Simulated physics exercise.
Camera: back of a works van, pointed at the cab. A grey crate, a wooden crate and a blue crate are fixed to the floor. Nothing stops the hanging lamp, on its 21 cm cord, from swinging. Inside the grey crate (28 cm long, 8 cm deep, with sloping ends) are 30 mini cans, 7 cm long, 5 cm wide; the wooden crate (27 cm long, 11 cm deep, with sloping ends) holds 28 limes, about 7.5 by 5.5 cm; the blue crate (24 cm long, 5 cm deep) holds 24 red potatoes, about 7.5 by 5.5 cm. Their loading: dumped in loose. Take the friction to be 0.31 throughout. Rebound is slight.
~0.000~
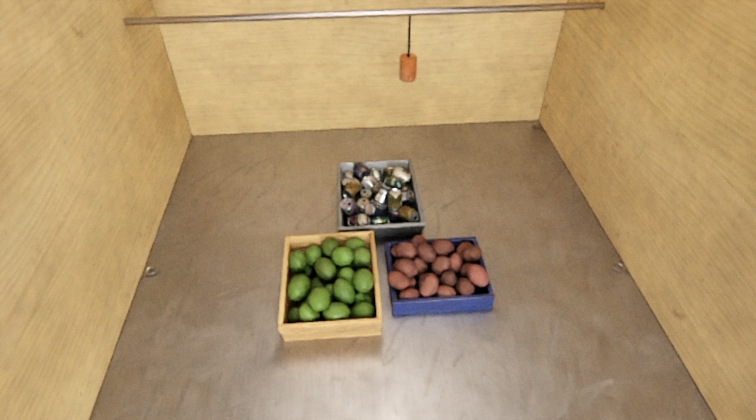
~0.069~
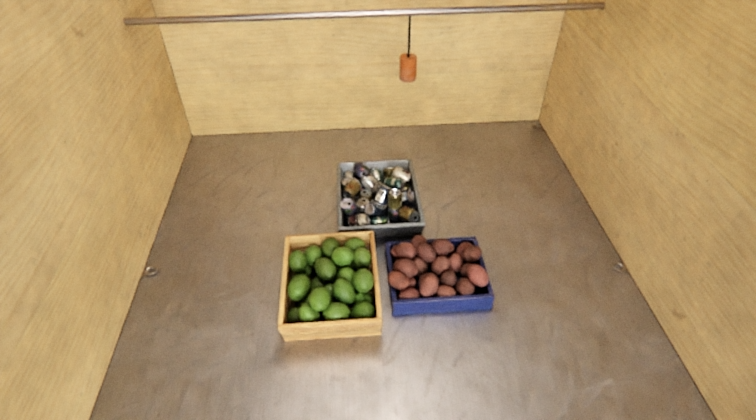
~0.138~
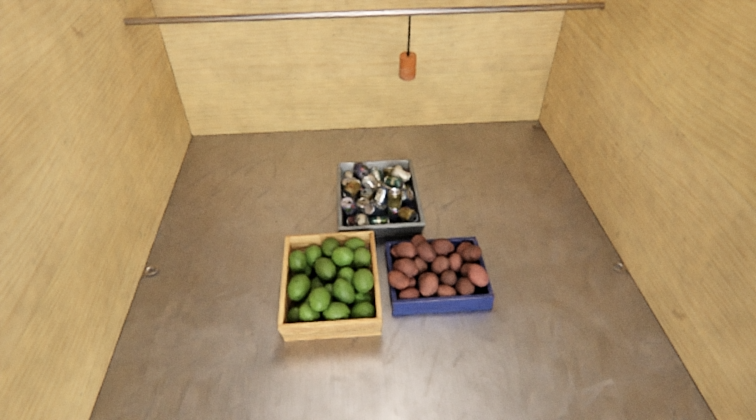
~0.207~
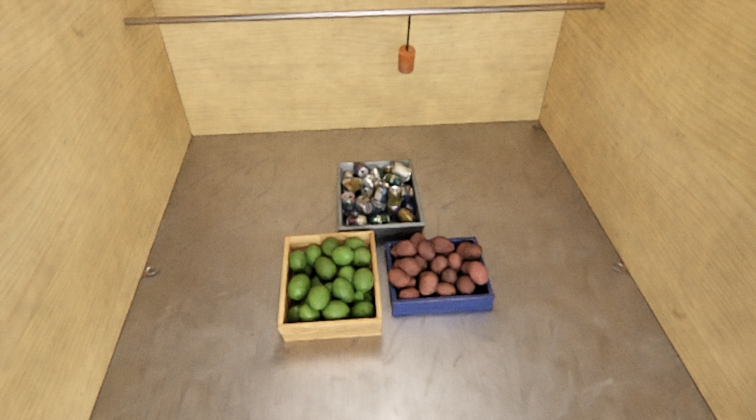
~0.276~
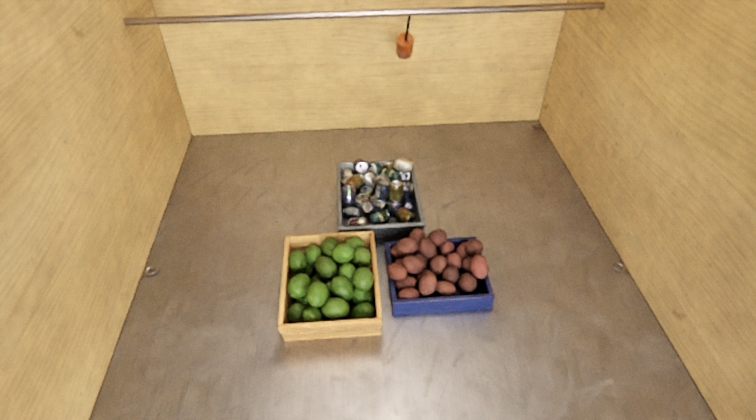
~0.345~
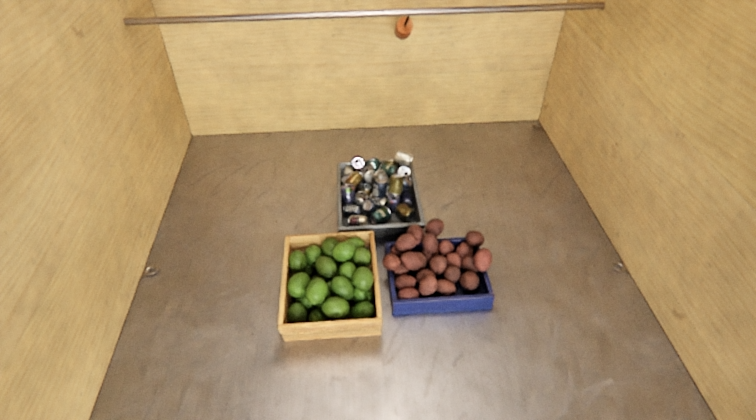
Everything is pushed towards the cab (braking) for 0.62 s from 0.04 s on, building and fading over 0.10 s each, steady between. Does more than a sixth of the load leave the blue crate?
Honestly, the spill passes the one-in-six mark.
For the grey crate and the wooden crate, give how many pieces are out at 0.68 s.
Estimate at that time - grey crate 2, wooden crate 0, give or take.
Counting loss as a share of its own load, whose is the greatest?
The blue crate.
After 0.49 s, the grey crate is down by 1 of 30, the wooden crate has all 28 and the blue crate is down by 6 of 24.
After 0.68 s, the grey crate is down by 2 of 30, the wooden crate has all 28 and the blue crate is down by 7 of 24.
After 0.93 s, the grey crate is down by 3 of 30, the wooden crate has all 28 and the blue crate is down by 7 of 24.
When it is over (at 1.26 s), the grey crate is down by 3 of 30, the wooden crate has all 28 and the blue crate is down by 7 of 24. Asked share, 7 of 24, 29 per cent.
